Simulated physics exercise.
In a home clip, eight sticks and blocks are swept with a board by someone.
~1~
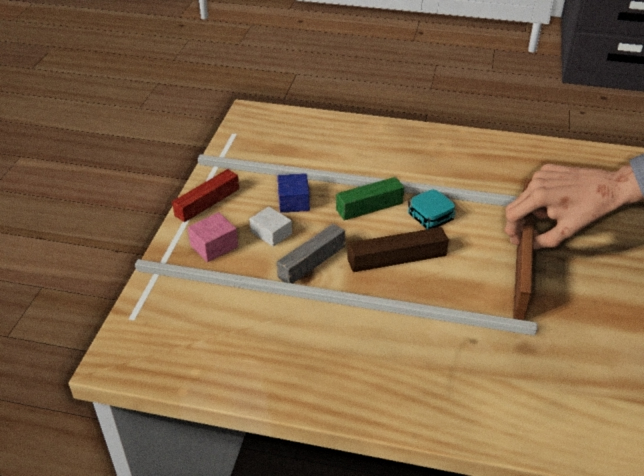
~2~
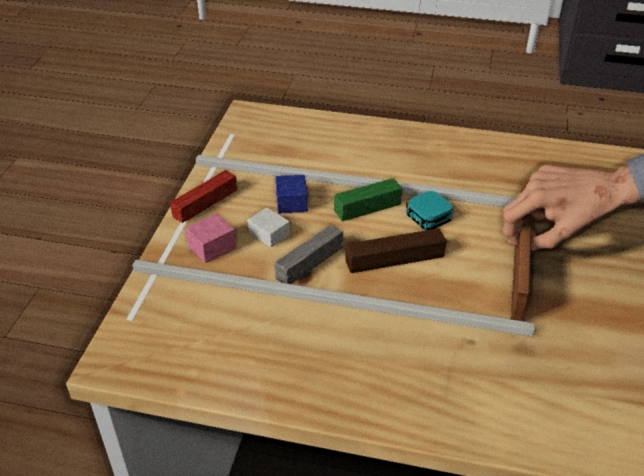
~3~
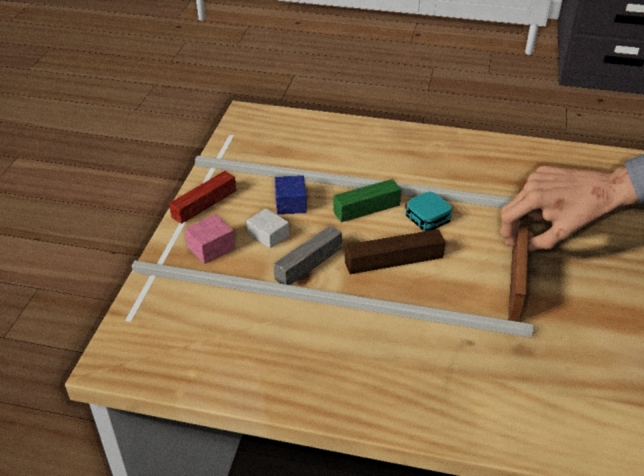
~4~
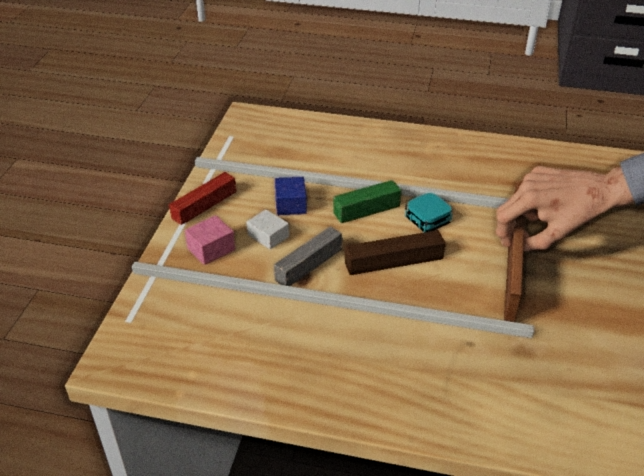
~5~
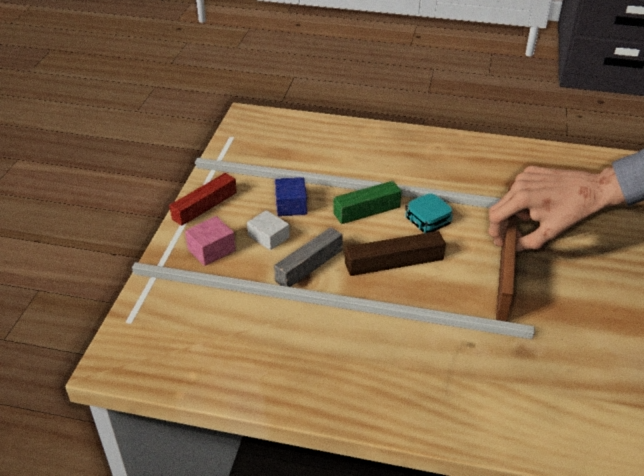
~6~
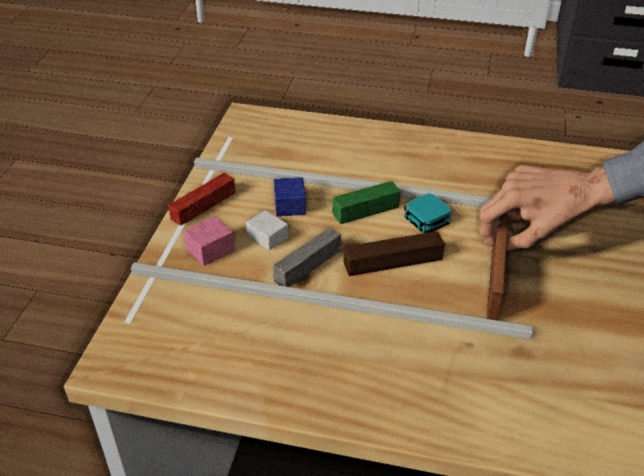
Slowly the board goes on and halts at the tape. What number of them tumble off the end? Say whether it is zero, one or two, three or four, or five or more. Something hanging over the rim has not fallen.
I would say five or more.
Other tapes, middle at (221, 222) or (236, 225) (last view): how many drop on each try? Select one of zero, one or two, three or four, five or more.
Just one or two, then either one or two.
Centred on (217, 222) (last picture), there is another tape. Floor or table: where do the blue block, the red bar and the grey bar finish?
As for the blue block, it ends up falling; the red bar ends up falling; the grey bar keeps its place.
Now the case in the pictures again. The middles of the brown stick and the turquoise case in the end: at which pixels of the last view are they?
In the last picture, roughly (163, 230) and (175, 191).
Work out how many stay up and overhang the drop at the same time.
The tally is 1.
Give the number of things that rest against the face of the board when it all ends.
At rest, 2 are in contact.
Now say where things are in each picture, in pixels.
The first picture shows red bar (207, 195); pink block (213, 237); white block (271, 227); board (525, 246); tape (190, 214).
The second picture shows pink block (211, 238); turquoise case (430, 211).
The third picture shows white block (268, 228); blue block (291, 195).
The fourth picture shows red bar (204, 198); grey bar (309, 257).
The fifth picture shows pink block (211, 240); green bar (368, 202).
The sixth picture shows red bar (203, 199); pink block (209, 241); white block (267, 230); board (499, 247); tape (186, 217).
Soon after, none off yet; red bar at rest near (203, 199); pink block at rest near (209, 241); white block at rest near (267, 230).
After that, none off yet; red bar displaced a little near (192, 195); pink block at rest near (207, 242); white block displaced about its own width near (227, 224).
In the end, the number that fall off is five or more; gone, green bar, grey bar, blue block, white block, pink block and red bar.
